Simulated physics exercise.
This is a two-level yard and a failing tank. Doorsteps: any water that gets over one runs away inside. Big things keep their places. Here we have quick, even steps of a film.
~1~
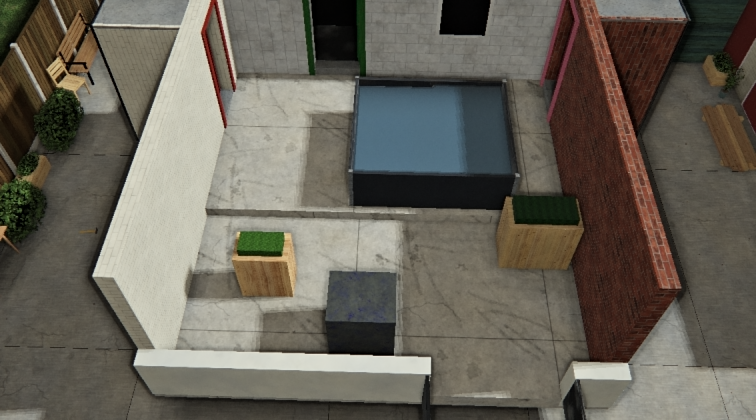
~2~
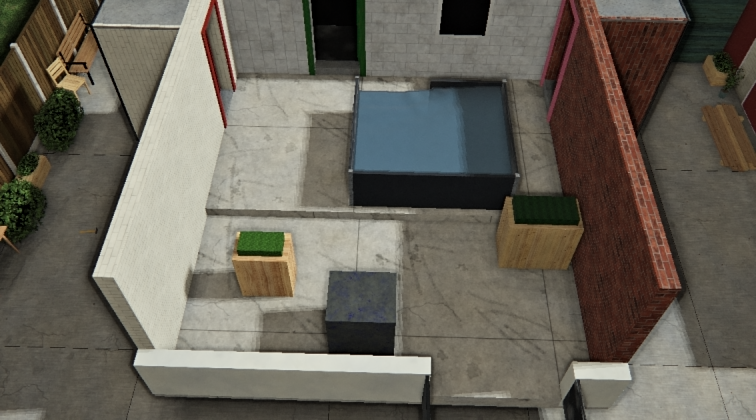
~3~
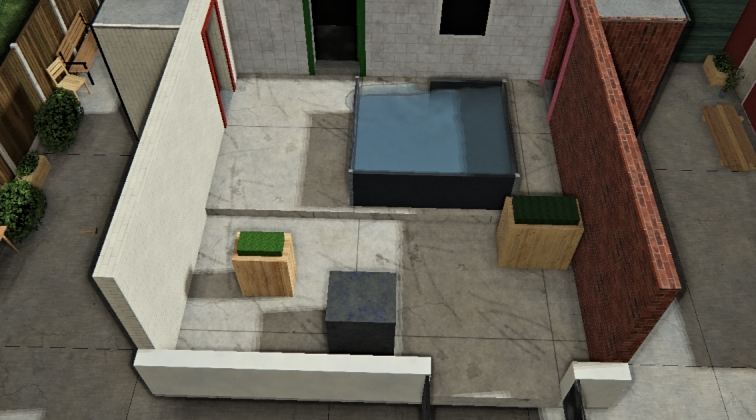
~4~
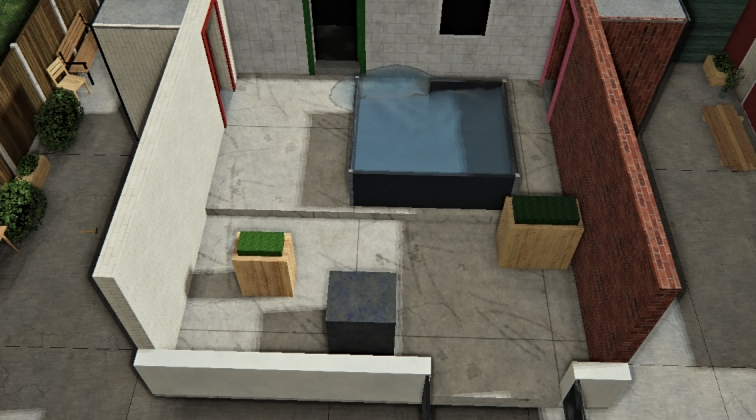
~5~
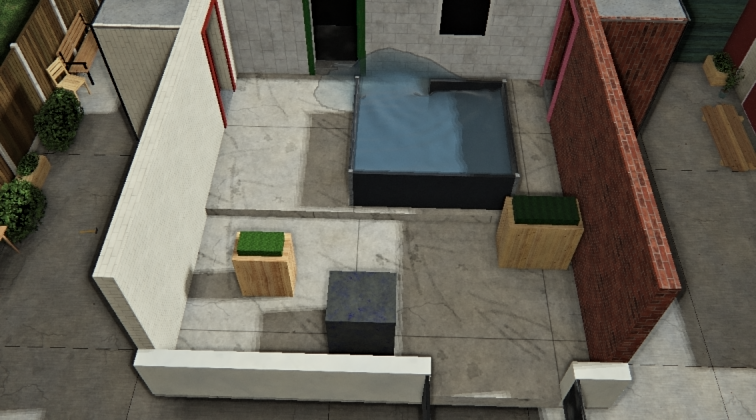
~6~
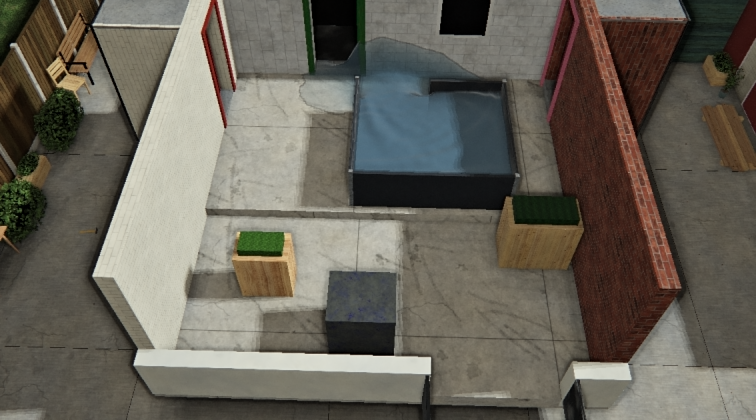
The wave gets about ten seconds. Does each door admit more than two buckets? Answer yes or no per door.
Answers: The pink door: Yes; the red door: Yes; the green door: Yes.
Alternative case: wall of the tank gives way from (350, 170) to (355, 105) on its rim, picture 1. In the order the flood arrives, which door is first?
My pick is the one in red.
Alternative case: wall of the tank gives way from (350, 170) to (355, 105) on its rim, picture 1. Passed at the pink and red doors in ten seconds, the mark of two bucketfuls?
Looking at it, the pink door ends up below and the red door ends up above.
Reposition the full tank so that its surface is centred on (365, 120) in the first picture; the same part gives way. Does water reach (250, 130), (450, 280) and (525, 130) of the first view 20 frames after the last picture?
Going through the three places: In the spill, out of reach, in the spill.
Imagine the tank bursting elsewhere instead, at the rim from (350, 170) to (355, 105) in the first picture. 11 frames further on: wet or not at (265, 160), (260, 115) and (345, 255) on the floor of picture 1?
In that order: Covered, under water, not flooded.
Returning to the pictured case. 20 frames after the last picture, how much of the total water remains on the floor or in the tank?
Close to 86 in a hundred.
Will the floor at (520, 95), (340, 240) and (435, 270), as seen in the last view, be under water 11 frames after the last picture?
Lab note, in the order given: Wet through, unwetted, unwetted.
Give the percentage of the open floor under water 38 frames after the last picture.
80 %, roughly.
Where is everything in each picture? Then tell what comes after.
In the first picture, the open tank at (432, 127) is whole and still.
In the second picture, the front is at a hidden place, out from the gap on the open tank's far side.
In the third picture, water pours out on the open tank's far side and has run to a hidden place.
In the fourth picture, the front is at (441, 79), out from the gap on the open tank's far side.
In the fifth picture, the front is at (325, 76), out from the gap on the open tank's far side.
In the sixth picture, the front is at (483, 80), out from the gap on the open tank's far side.
A moment on, water covers 20 % of the floor; the pink door wet at the sill, nothing in, the red door not reached, the green door over two buckets in.
Next, water covers 30 % of the floor; the pink door over two buckets in, the red door over two buckets in, the green door far over two buckets in.
Then, water covers 50 % of the floor; the pink door far over two buckets in, the red door far over two buckets in, the green door far over two buckets in.
Later, water covers 80 % of the floor; the pink door far over two buckets in, the red door far over two buckets in, the green door far over two buckets in.
In the end, water covers 95 % of the floor; the pink door far over two buckets in, the red door far over two buckets in, the green door far over two buckets in.
